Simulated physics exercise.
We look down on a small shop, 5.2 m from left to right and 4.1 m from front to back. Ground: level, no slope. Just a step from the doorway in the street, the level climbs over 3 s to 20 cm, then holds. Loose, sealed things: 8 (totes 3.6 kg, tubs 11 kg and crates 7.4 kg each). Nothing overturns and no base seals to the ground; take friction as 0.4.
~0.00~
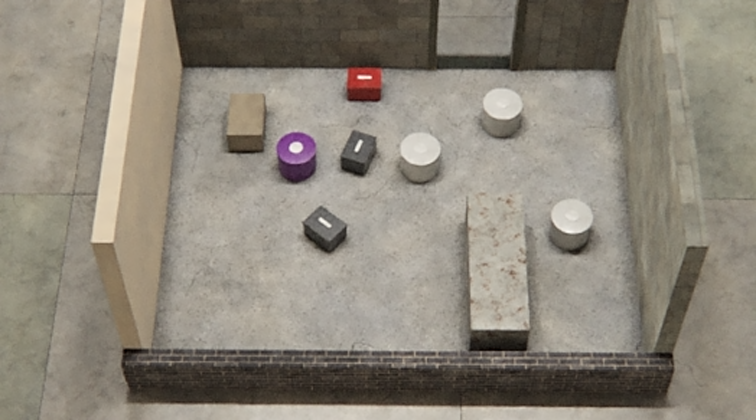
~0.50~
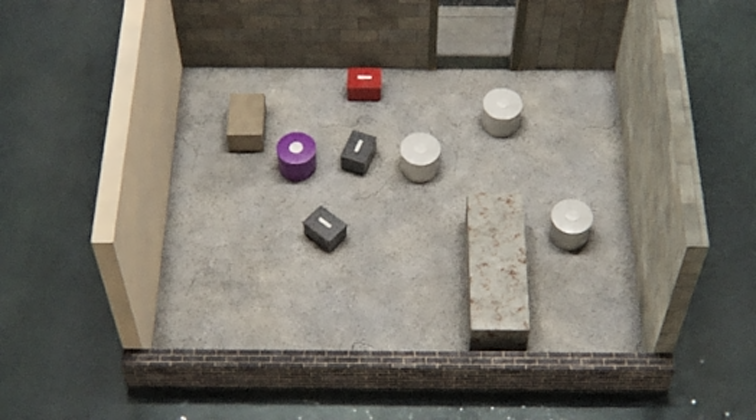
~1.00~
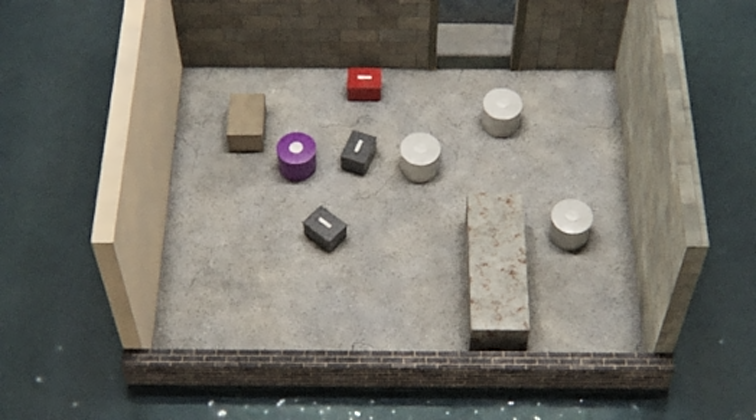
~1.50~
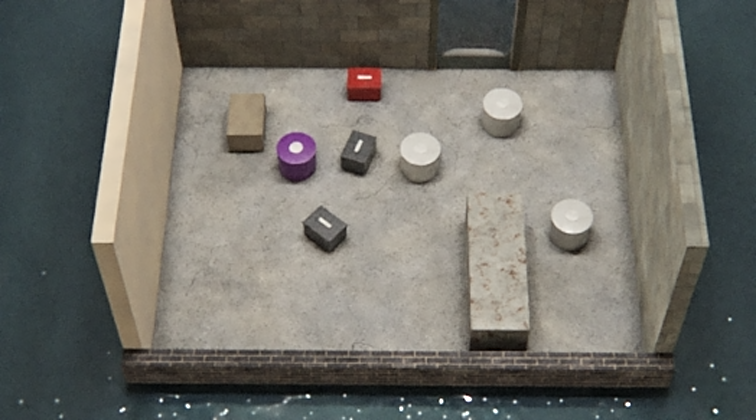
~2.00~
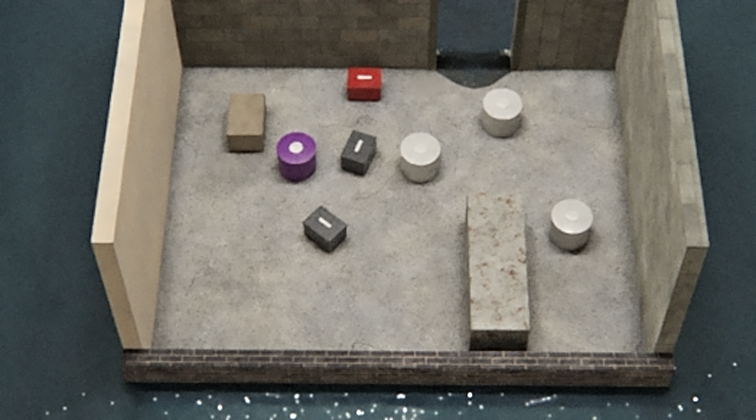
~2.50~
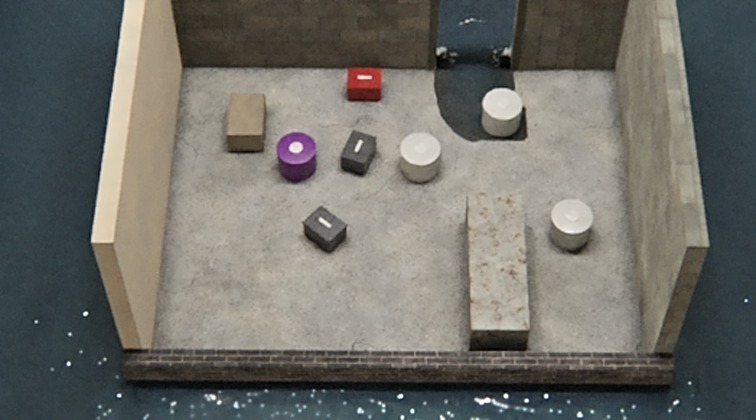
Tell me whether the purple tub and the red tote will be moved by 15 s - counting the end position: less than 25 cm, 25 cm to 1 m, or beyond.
First the purple tub, which remains in place, then the red tote, which remains in place.
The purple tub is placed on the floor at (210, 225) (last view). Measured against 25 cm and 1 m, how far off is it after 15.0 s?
Well, it gets a small push.
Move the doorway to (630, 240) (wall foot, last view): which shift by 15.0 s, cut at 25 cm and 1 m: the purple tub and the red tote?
Purple tub: Remains in position; red tote: Goes a long way.
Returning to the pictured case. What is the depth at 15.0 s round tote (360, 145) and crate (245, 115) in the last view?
Close to 7 and 5 centimetres.
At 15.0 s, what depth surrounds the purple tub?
Close to 5 centimetres.
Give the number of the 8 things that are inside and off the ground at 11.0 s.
3.
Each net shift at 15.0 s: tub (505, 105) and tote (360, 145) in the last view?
Net displacement, in order: 250 cm; 150 cm.
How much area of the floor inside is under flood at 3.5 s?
Around 3.5 m2 of it.
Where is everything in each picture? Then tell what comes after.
In the first picture, the purple tub at (296, 148) rests on the ground; the red tote at (364, 78) rests on the ground; 0.0 m2 under water; 0 of 8 have shifted.
In the second picture, the purple tub at (296, 148) rests on the ground; the red tote at (364, 78) rests on the ground; water covers 0.0 m2; 0 of 8 have shifted.
In the third picture, the purple tub at (296, 148) rests on the ground; the red tote at (364, 78) rests on the ground; 0.0 m2 under water; 0 of 8 have shifted.
In the fourth picture, the purple tub at (296, 148) rests on the ground; the red tote at (364, 78), on the bottom; water covers 0.0 m2; 0 of 8 have shifted.
In the fifth picture, the purple tub at (296, 148) rests on the ground; the red tote at (364, 78) rests on the ground; 0.1 m2 under water; 0 of 8 have shifted.
In the sixth picture, the purple tub at (296, 148) rests on the ground; the red tote at (364, 78), on the bottom; water covers 0.7 m2; 0 of 8 have shifted.
After 3.5 s the purple tub is near (296, 148), 0.0 m from its start, aground; the red tote is near (364, 78), 0.0 m from its start, aground; 0 afloat.
After 6.8 s the purple tub is near (296, 148), 0.0 m from its start, aground; the red tote is near (364, 78), 0.0 m from its start, aground; 1 afloat.
After 11.0 s the purple tub is near (296, 148), 0.0 m from its start, aground; the red tote is near (364, 78), 0.0 m from its start, aground; 3 afloat.
After 15.0 s the purple tub is near (296, 148), 0.0 m from its start, aground; the red tote is near (369, 80), 0.1 m from its start, afloat; 6 afloat.
